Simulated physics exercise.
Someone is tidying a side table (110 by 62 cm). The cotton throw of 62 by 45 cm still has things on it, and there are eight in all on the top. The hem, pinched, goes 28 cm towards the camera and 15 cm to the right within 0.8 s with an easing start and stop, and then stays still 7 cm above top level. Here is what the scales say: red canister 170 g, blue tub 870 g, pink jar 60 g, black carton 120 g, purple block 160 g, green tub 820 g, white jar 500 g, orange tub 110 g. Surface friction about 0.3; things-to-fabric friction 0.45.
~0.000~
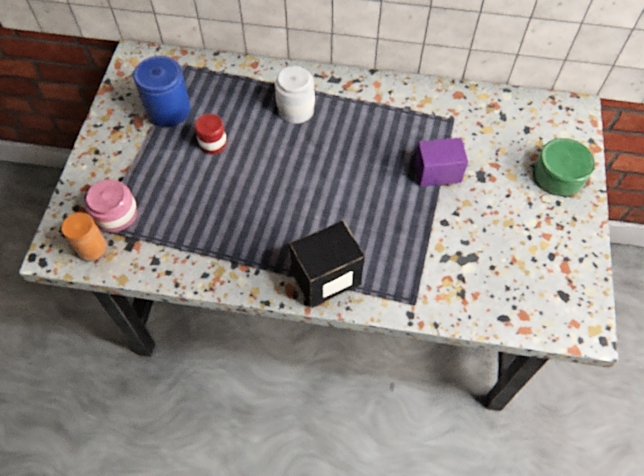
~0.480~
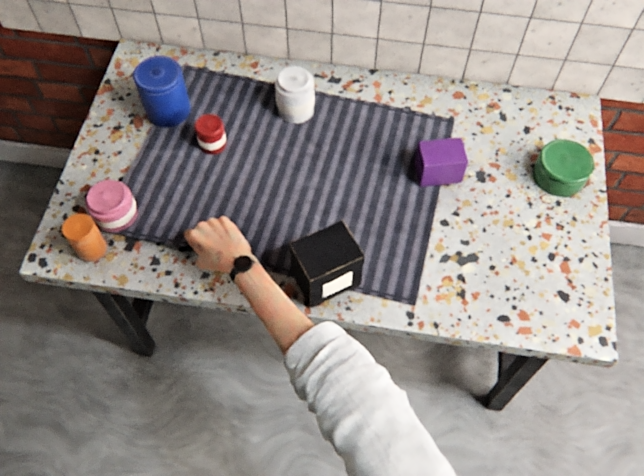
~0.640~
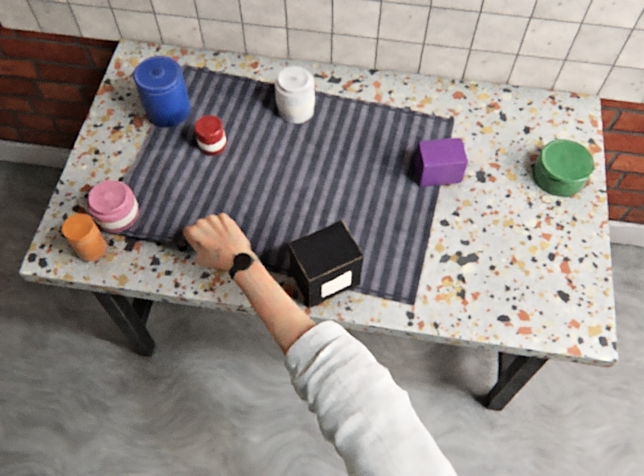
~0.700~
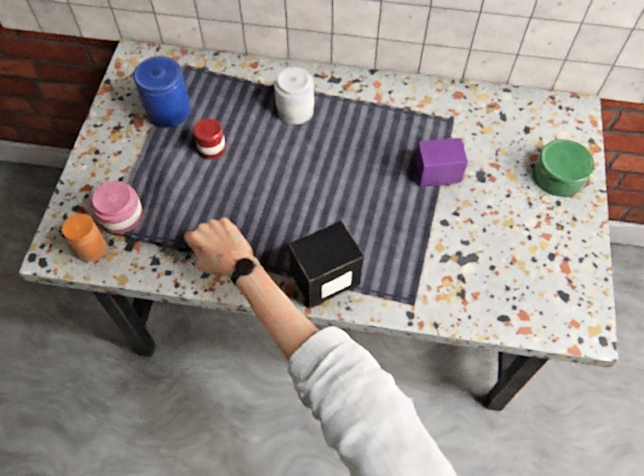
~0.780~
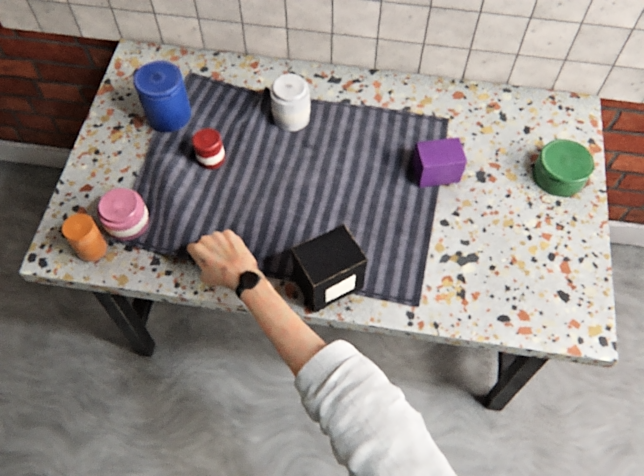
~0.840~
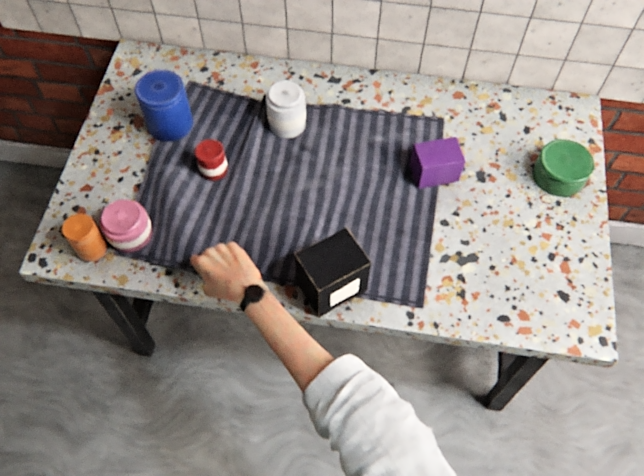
At the start, a dark striped cloth lies on a speckled table among colourful tubs, jars and blocks. A hand reaches in from the front and grips the cloth's near edge, then drags it slightly towards the camera and right, wrinkling it and shifting several objects resting on it.
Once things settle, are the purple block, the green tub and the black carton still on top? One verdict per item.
At the end, the purple block is on. The green tub is on. The black carton is off.
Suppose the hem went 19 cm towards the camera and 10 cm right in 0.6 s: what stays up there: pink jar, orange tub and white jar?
So the pink jar comes down, the orange tub does not fall, and the white jar does not fall.
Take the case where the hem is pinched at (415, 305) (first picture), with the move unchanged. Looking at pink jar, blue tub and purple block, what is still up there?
If so, pink jar comes off, blue tub is still on top and purple block is still on top.
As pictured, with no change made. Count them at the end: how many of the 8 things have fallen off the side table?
That gives 3.
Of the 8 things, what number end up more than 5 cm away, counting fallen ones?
Counting them up, I get 6.
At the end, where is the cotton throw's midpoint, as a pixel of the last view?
I'd point to about (290, 289).
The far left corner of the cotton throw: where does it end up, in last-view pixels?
(177, 196) or thereabouts.
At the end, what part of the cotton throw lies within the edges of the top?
Roughly 65%.
At 1.0 s, 95 % of the cotton throw is still over the top; black carton 5 cm off its start, purple block 2 cm off its start, red canister 15 cm off its start.
At 1.1 s, 85 % of the cotton throw is still over the top; black carton 10 cm off its start, purple block 5 cm off its start, pink jar 26 cm off its start.
At 1.3 s, 70 % of the cotton throw is still over the top; black carton on its side, 18 cm off its start at (353, 367), purple block 7 cm off its start at (419, 172), pink jar over the edge.
At 1.4 s, 65 % of the cotton throw is still over the top; black carton over the edge, purple block 8 cm off its start, pink jar over the edge.
At 3.0 s, 65 % of the cotton throw is still over the top; black carton over the edge, purple block 8 cm off its start at (422, 179), green tub 0 cm off its start at (568, 160), red canister over the edge.
